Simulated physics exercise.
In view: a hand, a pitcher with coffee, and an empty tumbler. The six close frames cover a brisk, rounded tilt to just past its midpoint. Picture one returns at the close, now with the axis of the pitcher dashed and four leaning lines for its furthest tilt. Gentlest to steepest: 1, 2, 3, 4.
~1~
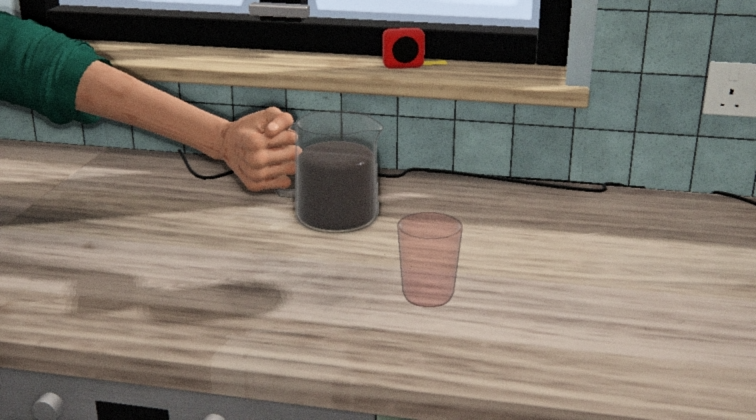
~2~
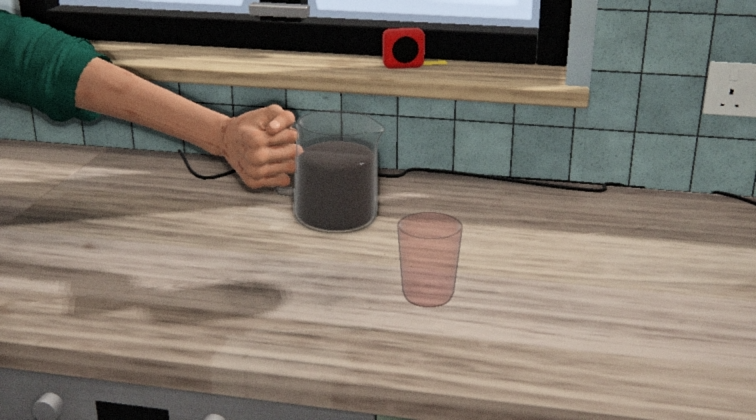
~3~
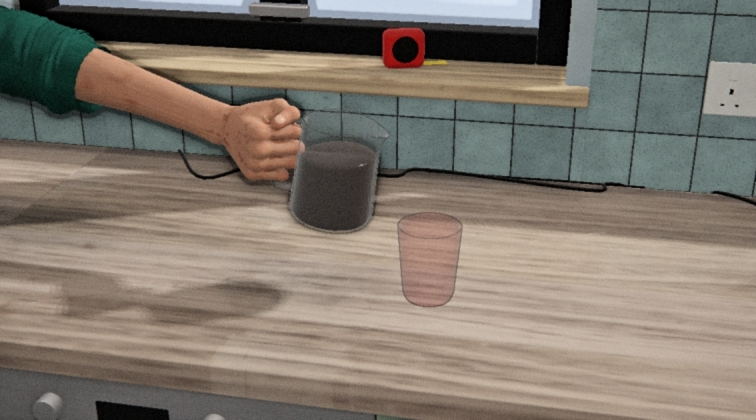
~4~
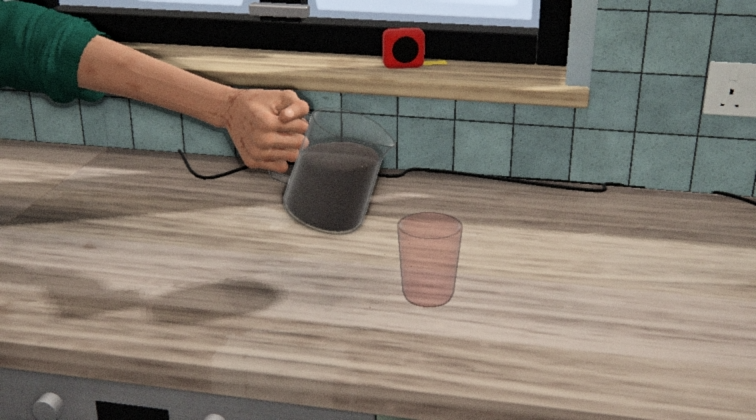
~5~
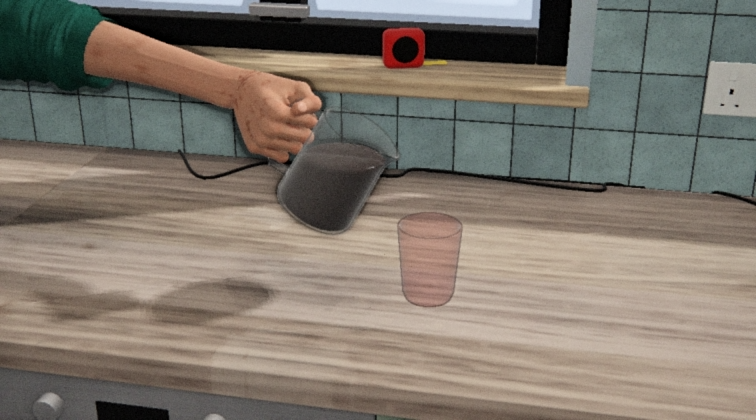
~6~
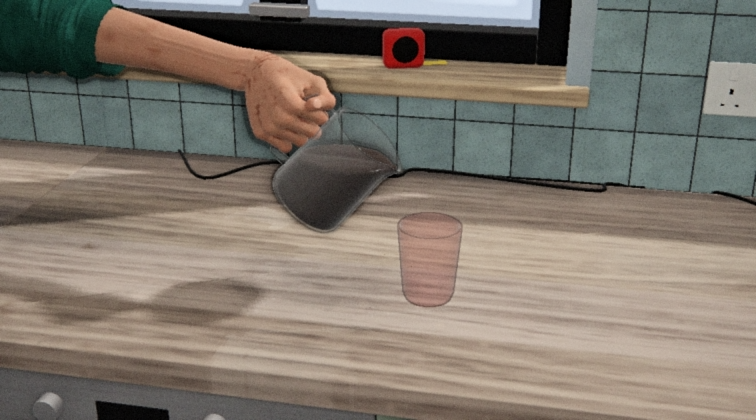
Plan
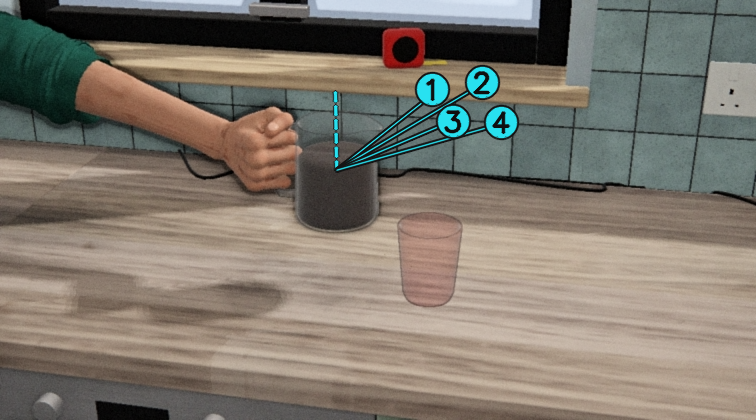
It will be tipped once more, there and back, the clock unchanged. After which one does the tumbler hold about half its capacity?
Best: 3.
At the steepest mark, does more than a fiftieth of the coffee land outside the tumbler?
No.
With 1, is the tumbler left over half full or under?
Under.
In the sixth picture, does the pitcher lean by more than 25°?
Yes, it does.
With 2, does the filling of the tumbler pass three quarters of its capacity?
No, it does not.
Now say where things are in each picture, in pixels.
Upright, lip at (381, 128); rim of the tumbler round (430, 225); nothing has left yet.
Tipped about 2°, lip at (383, 130); nothing has left yet.
Tipped about 8°, lip at (388, 135); nothing has left yet.
Tipped about 18°, lip at (394, 144); nothing has left yet.
Tipped about 29°, lip at (399, 156); nothing has left yet.
Tipped about 41°, lip at (401, 169); nothing has left yet.
On the marked copy, 1 at (421, 103); 2 at (468, 92); 3 at (437, 127); 4 at (485, 128).
If 1 is chosen, the tumbler ends with about 11 % of what it can hold.
If 2 is chosen, the tumbler ends with about 26 % of what it can hold.
If 3 is chosen, the tumbler ends with about 46 % of what it can hold.
If 4 is chosen, the tumbler ends with about 70 % of what it can hold.
